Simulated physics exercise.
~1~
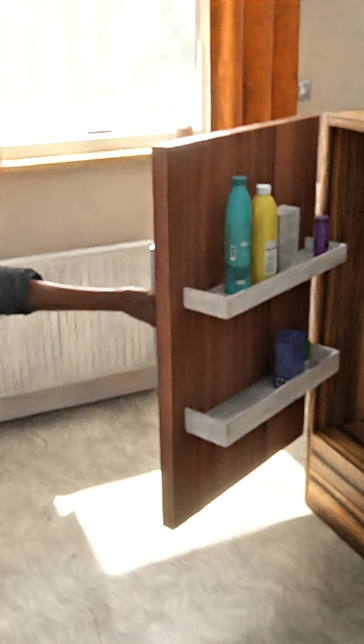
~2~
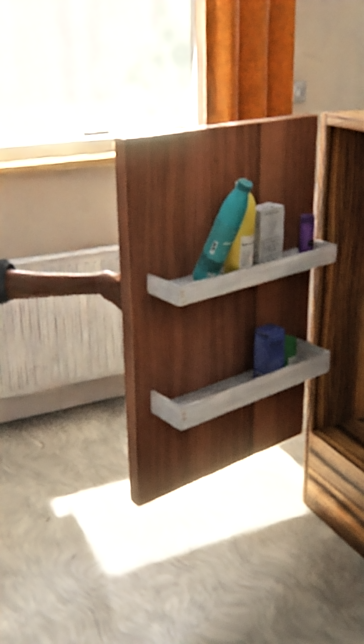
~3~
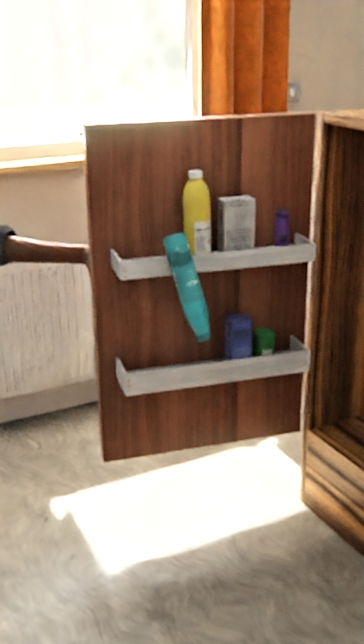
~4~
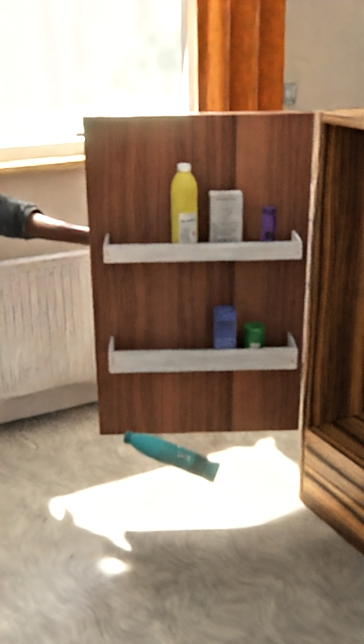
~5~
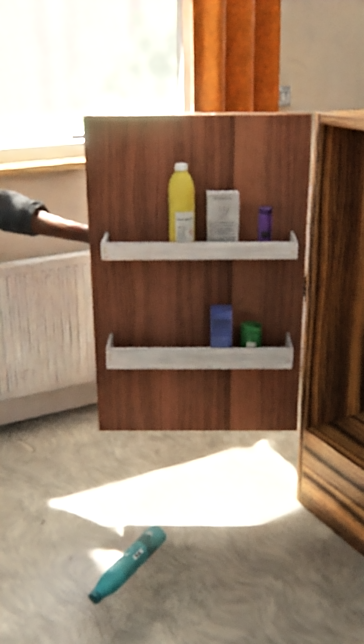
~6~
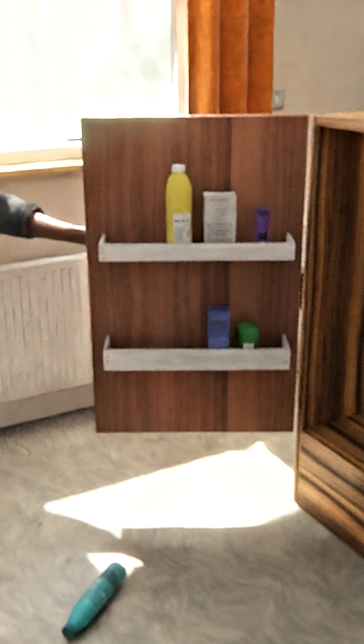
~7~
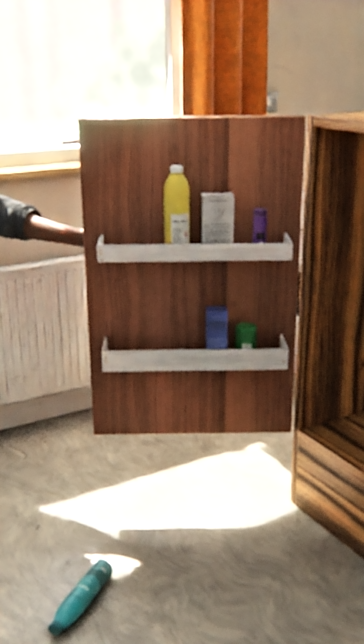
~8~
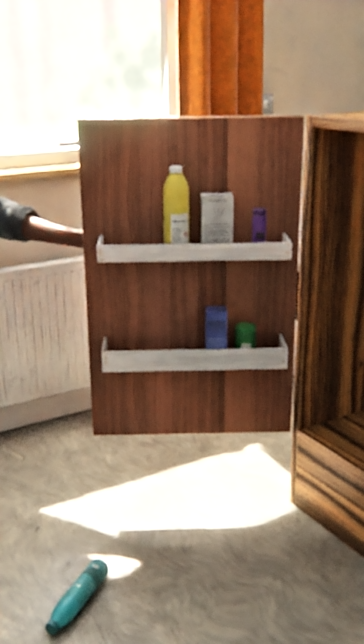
Hand pulling a wooden cupboard door wider, a turquoise bottle tipping over the upper rack's rail and dropping onto the carpet.
